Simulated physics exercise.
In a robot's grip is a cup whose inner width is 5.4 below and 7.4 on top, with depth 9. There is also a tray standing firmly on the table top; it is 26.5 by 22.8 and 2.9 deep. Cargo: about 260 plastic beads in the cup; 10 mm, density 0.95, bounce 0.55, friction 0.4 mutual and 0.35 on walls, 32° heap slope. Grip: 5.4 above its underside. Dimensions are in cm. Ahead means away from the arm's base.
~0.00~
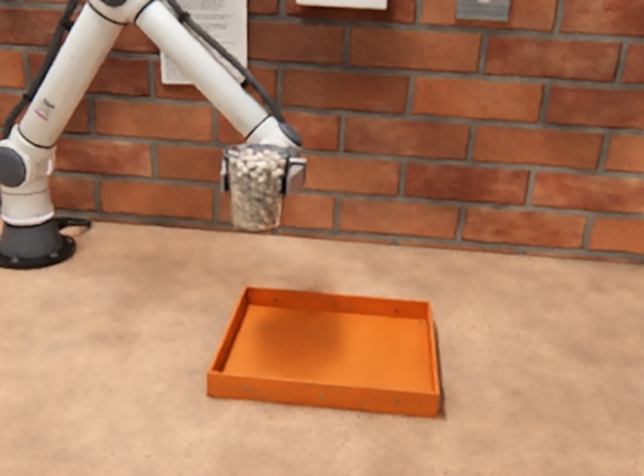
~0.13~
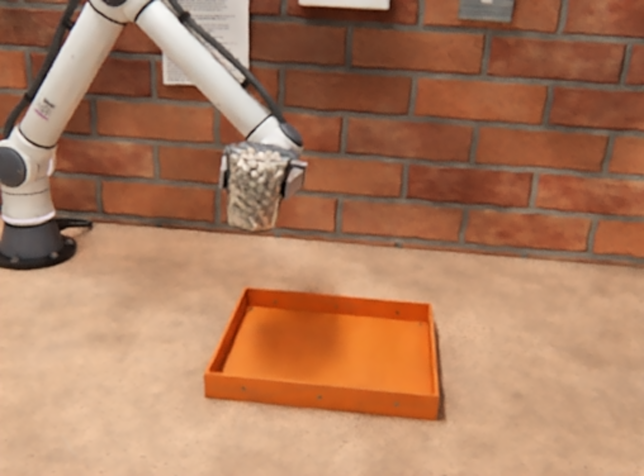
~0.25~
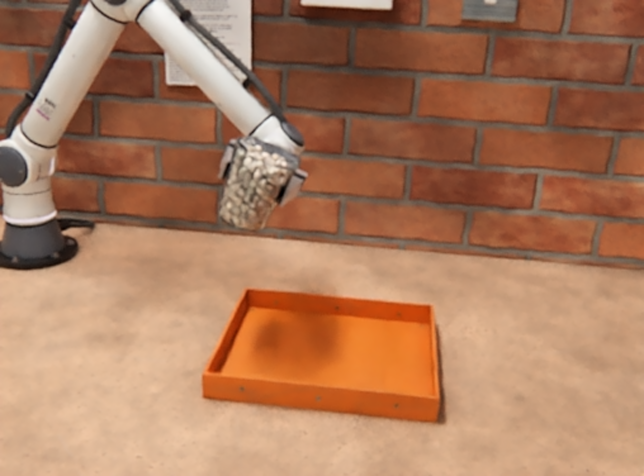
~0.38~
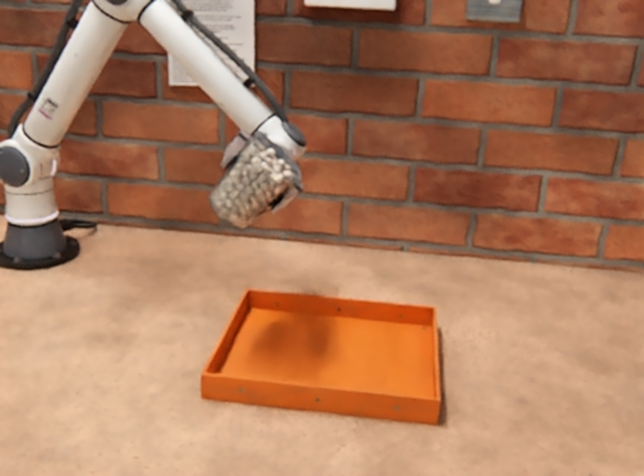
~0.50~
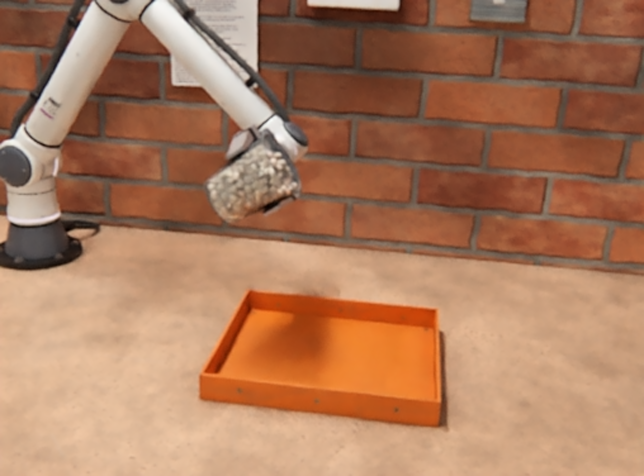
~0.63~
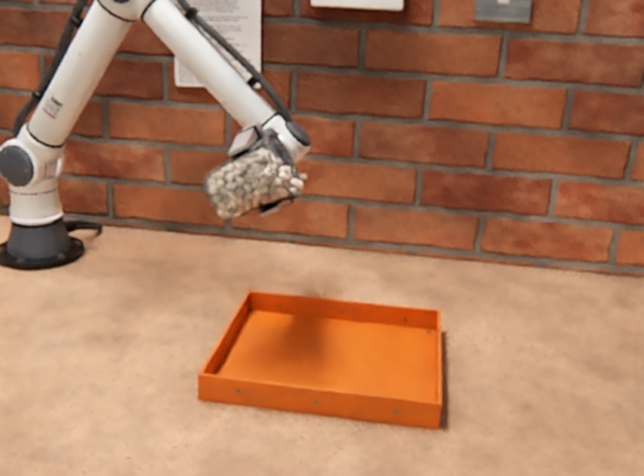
In this clip, a white robotic arm holds a clear cup full of pale beads above and behind an orange tray on a tabletop, then steadily rotates the cup from upright to steeply tilted, its base swinging left.
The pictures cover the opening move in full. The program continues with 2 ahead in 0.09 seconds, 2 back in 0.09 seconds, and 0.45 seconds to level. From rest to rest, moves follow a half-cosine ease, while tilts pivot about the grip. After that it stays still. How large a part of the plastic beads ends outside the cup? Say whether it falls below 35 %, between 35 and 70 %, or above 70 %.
It falls below 35 %.
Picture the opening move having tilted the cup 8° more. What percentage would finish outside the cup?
Estimate: Close to 25 per cent.
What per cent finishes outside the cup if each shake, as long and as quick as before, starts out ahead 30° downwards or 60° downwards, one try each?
Near 10 and 5 percent respectively.
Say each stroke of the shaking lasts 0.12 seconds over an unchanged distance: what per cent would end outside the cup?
In that case around 10 per cent.
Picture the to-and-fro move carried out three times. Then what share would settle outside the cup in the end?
My guess is near 35 per cent.
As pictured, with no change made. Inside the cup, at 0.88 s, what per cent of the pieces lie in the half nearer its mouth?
50 per cent.
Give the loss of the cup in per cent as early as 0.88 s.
I'd put it at some 15 per cent at that point.
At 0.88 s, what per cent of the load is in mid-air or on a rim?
Logged share: Close to 15 per cent.
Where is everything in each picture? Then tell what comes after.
The first picture shows the cup middle at (257, 190), level; upper third of the load around (255, 168), from x 230 to 280, top at y 155; 260 in the cup.
The second picture shows the cup middle at (255, 189), tilted 6° forward; upper third of the load around (255, 167), from x 235 to 285, top at y 150.
The third picture shows the cup middle at (253, 188), tilted 21° forward; upper third of the load around (257, 166), from x 225 to 285, top at y 150.
The fourth picture shows the cup middle at (251, 186), tilted 40° forward; upper third of the load around (258, 167), from x 215 to 290, top at y 150.
The fifth picture shows the cup middle at (250, 183), tilted 55° forward; upper third of the load around (259, 167), from x 215 to 295, top at y 150.
The sixth picture shows the cup middle at (250, 182), tilted 61° forward; upper third of the load around (258, 168), from x 210 to 305, top at y 150; 260 in the cup.
After 0.88 s, tilted 57° forward, highest piece 25 above the table; 219 in the cup, 3 in the tray, 38 in flight or on a rim.
After 1.13 s, tilted 11° forward, highest piece 27 above the table; 208 in the cup, 44 in the tray, 8 in flight or on a rim.
After 1.46 s, level, highest piece 27 above the table; 208 in the cup, 50 in the tray, 1 on the table or floor, 1 in flight or on a rim.
After 2.51 s, level, highest piece 27 above the table; 208 in the cup, 51 in the tray, 1 on the table or floor.
In the end, 208 in the cup, 51 in the tray, 1 on the table or floor. That is 20 % outside the cup.
